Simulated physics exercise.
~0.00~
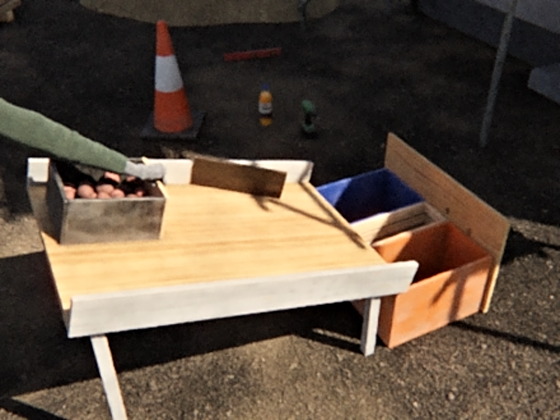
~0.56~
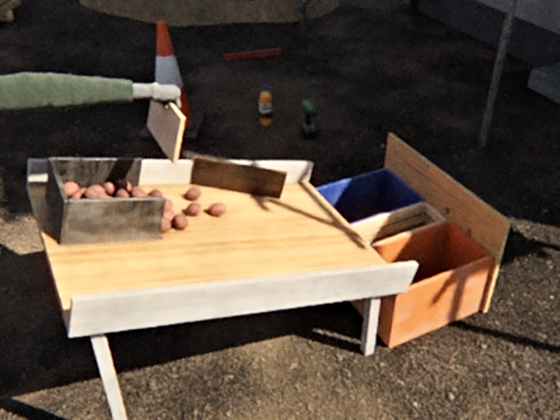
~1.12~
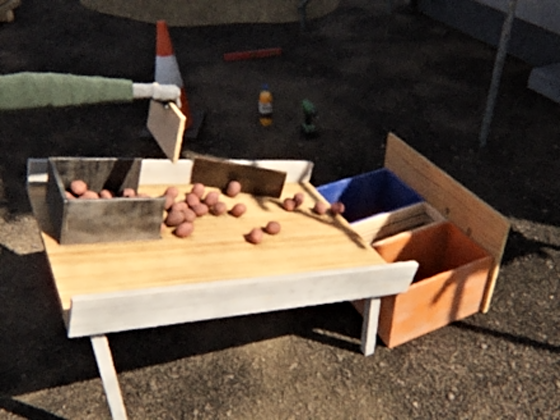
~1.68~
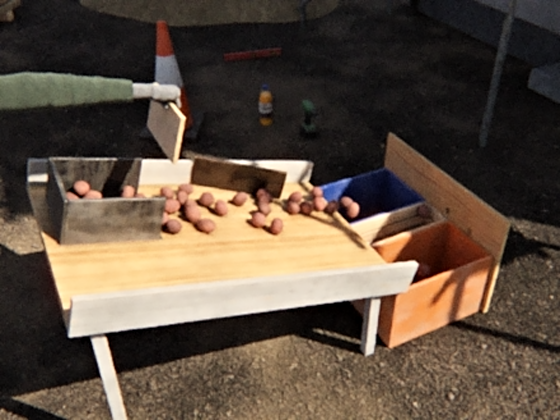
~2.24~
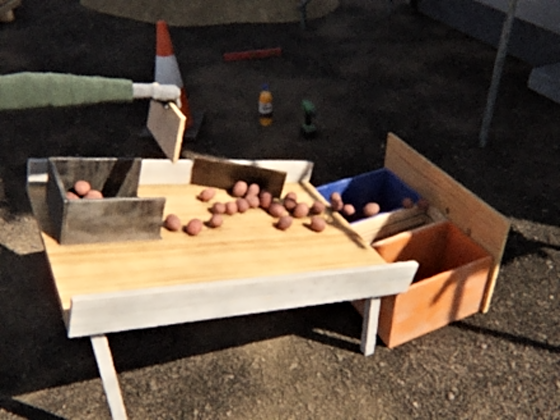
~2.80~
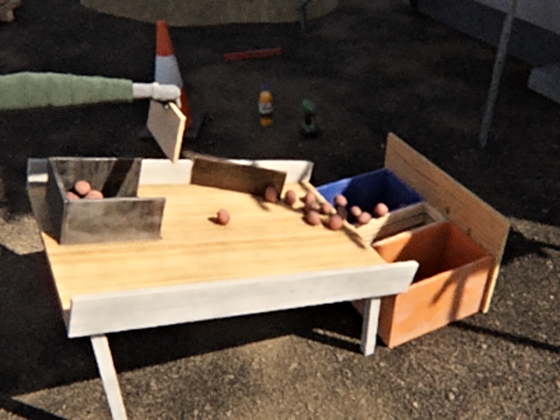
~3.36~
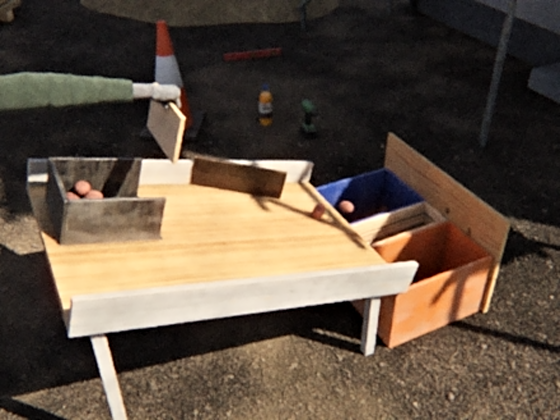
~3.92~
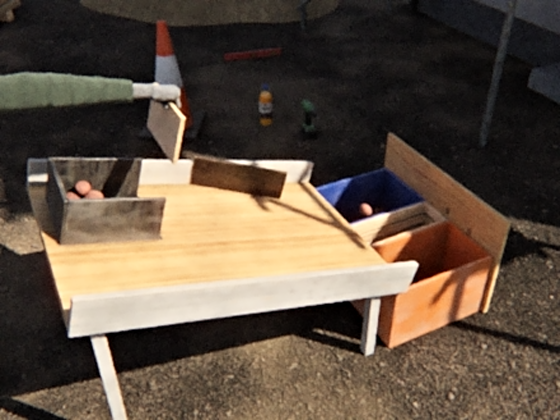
On dark, gritty ground outdoors, seen from above and to one side, a pale wooden sloping table stands before an orange cone. A dark pen of reddish potatoes sits at its left, an angled board part-way along, and blue, wooden and orange containers at its right. A green-sleeved arm lifts the small wooden gate clear and holds it there. The potatoes spill out, roll rightward past the board and drop mostly toward the blue and wooden containers, with one seen in the orange one. Finally the table is bare, a few potatoes remain in the pen, and one shows in the blue tote.
